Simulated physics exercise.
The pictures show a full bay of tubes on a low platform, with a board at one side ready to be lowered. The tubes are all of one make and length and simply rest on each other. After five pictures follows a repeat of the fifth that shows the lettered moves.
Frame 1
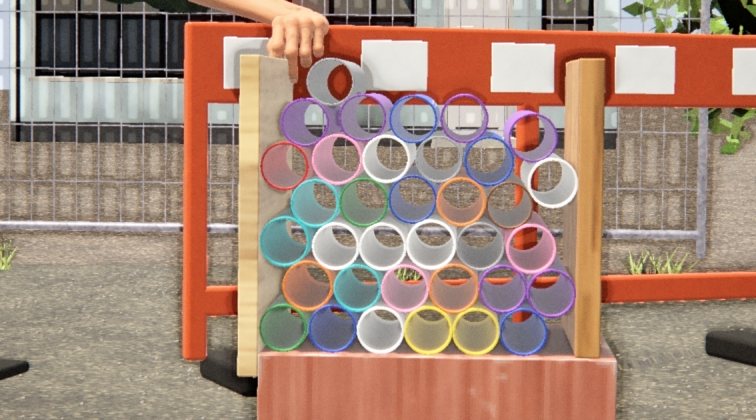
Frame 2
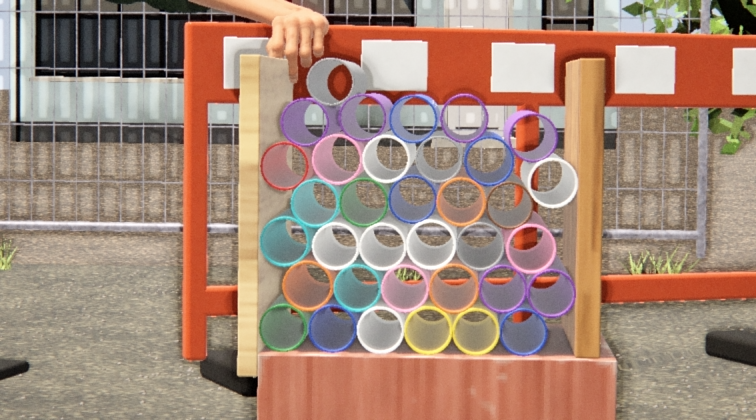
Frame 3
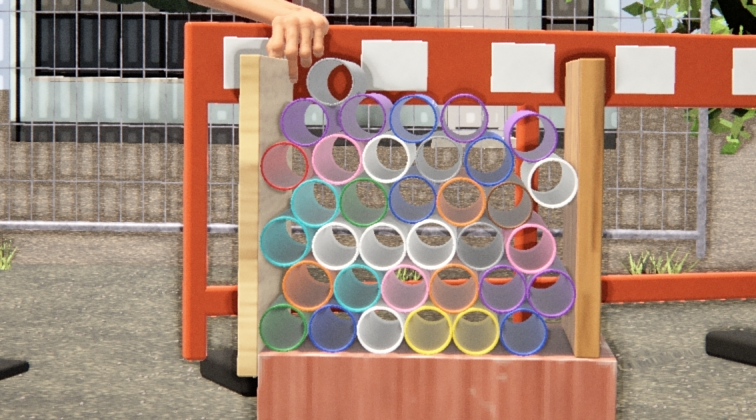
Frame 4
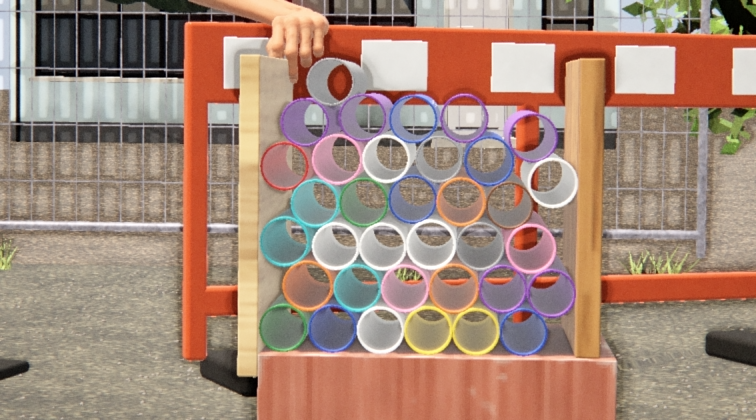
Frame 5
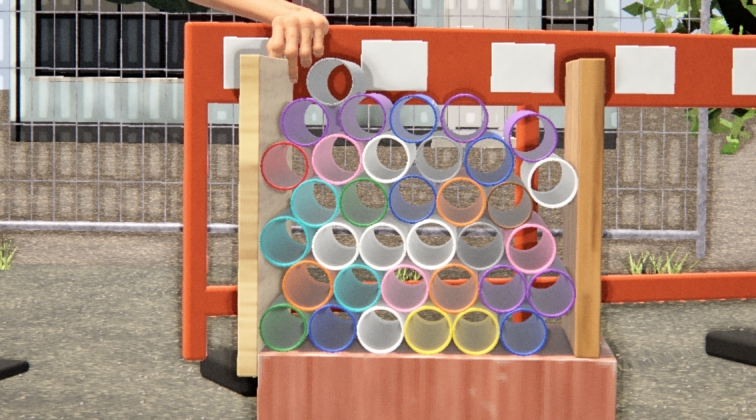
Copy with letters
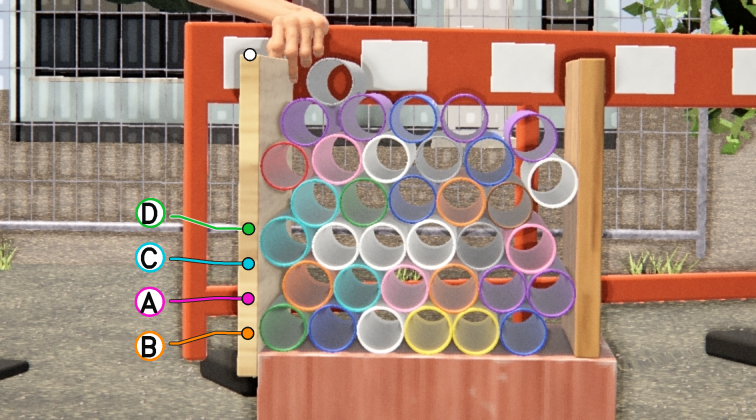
We see colourful tubes stacked in rows between two upright wooden boards on a low reddish platform, before an orange and white barrier. A hand at the upper left rests by a grey tube on top, and nothing visibly moves.
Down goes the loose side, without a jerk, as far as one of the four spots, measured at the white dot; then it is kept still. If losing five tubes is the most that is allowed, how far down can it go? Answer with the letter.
No lower than C.
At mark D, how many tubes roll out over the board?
The count is three.
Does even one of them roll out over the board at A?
At A: Yes.
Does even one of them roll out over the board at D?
Yes, at D.
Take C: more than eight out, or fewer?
It loses fewer than eight.
On the marked copy, A at (248, 298); B at (248, 333); C at (249, 264); D at (249, 229); the white dot at (250, 55).
Following C. Soon after the start, top of the board (260, 145).
Later, top of the board (259, 246).
In the end, top of the board (259, 264), three out over the board.
As for the rest, A more than five out over the board; B more than five out over the board; D three out over the board.
